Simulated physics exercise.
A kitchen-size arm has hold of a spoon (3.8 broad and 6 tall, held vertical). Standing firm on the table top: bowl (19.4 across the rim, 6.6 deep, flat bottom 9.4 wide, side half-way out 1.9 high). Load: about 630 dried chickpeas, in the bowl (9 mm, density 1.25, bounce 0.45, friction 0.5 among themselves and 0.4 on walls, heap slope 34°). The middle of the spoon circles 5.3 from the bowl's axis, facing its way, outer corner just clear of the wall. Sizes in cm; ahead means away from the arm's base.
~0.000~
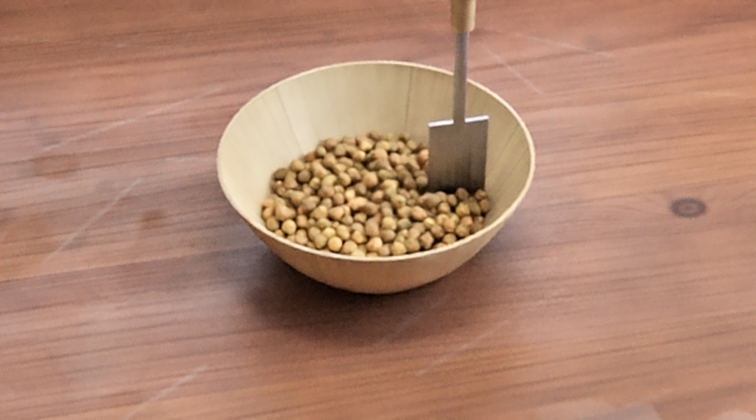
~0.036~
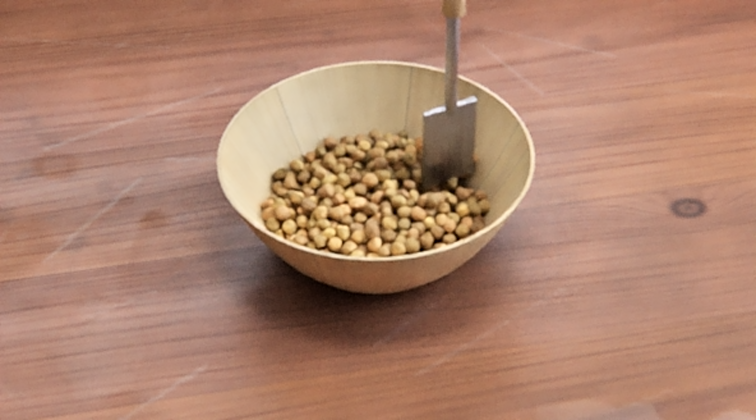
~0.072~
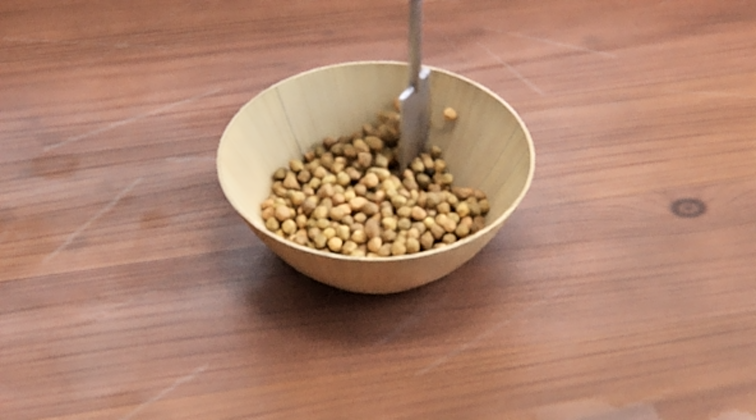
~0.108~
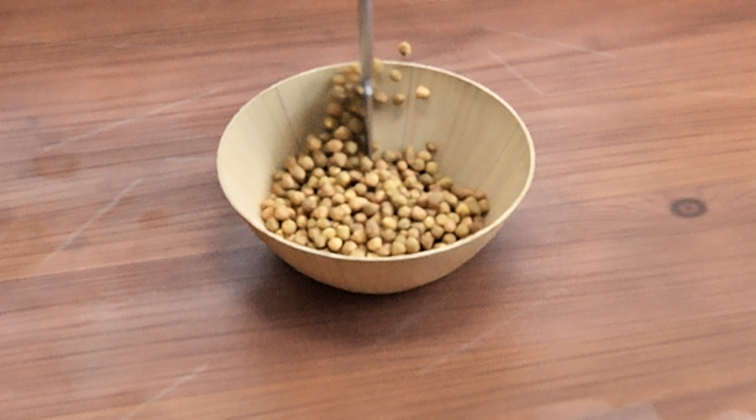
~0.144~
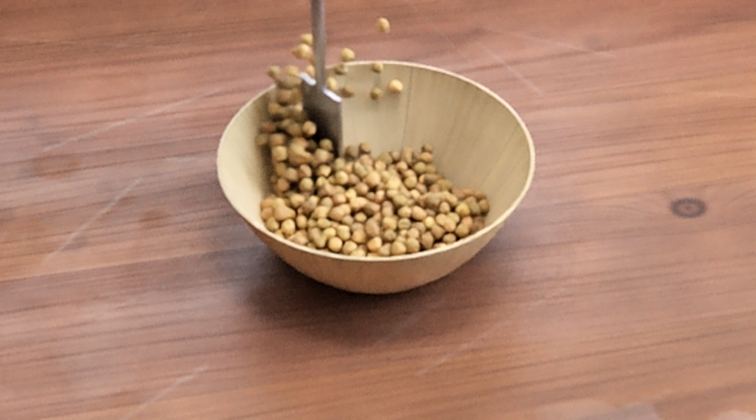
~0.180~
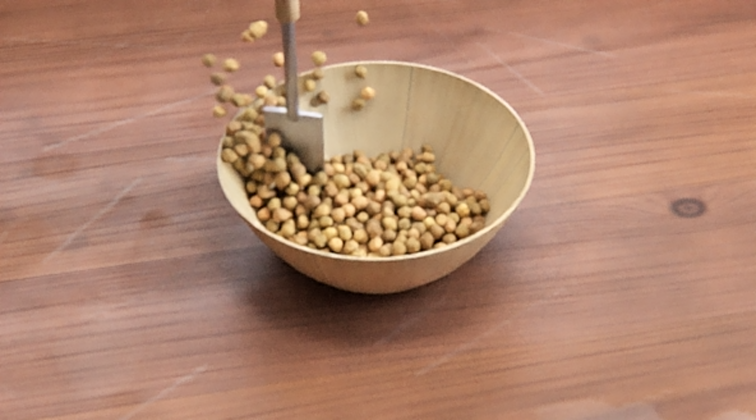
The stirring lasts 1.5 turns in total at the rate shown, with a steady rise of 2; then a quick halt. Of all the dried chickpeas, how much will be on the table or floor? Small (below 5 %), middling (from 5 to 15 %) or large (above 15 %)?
A middling share, from 5 to 15 %, ends on the table or floor.
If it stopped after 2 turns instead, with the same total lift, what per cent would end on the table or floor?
Then about 10 per cent.
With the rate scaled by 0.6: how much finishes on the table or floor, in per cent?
About 0 per cent.
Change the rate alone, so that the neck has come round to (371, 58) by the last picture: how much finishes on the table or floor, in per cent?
About 0 per cent.
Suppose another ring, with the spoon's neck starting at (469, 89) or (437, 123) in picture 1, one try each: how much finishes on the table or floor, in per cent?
About 0 and 10 per cent.
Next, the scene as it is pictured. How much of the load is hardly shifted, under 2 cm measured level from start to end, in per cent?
About 70 per cent.
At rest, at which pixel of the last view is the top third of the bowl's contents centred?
Near (388, 216).
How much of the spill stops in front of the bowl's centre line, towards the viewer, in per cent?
Some 70 per cent.
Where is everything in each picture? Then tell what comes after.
In the first frame, the spoon neck at (459, 102), 0° round; upper third of the load around (375, 203), from x 270 to 485, top at y 135; 628 in the bowl.
In the second frame, the spoon neck at (451, 87), 16° round; upper third of the load around (378, 201), from x 270 to 485, top at y 135.
In the third frame, the spoon neck at (415, 65), 50° round; upper third of the load around (373, 198), from x 270 to 485, top at y 95.
In the fourth frame, the spoon neck at (366, 58), 85° round; upper third of the load around (351, 193), from x 270 to 485, top at y 50.
In the fifth frame, the spoon neck at (320, 68), 120° round; upper third of the load around (328, 190), from x 260 to 485, top at y 25; 626 in the bowl, 2 in flight or on the tool.
In the sixth frame, the spoon neck at (292, 92), 155° round; upper third of the load around (315, 192), from x 210 to 485, top at y 15; 617 in the bowl, 11 in flight or on the tool.
After 0.33 s, 302° round, highest piece 10 above the table; 582 in the bowl, 20 on the table or floor, 26 in flight or on the tool.
After 0.48 s, 87° round, highest piece 7 above the table; 571 in the bowl, 55 on the table or floor, 2 in flight or on the tool.
After 0.76 s, 180° round, highest piece 5 above the table; 571 in the bowl, 57 on the table or floor.
After 1.46 s, 180° round, highest piece 5 above the table; 571 in the bowl, 57 on the table or floor.
In the end, 571 in the bowl, 57 on the table or floor. That is 9 % on the table or floor.
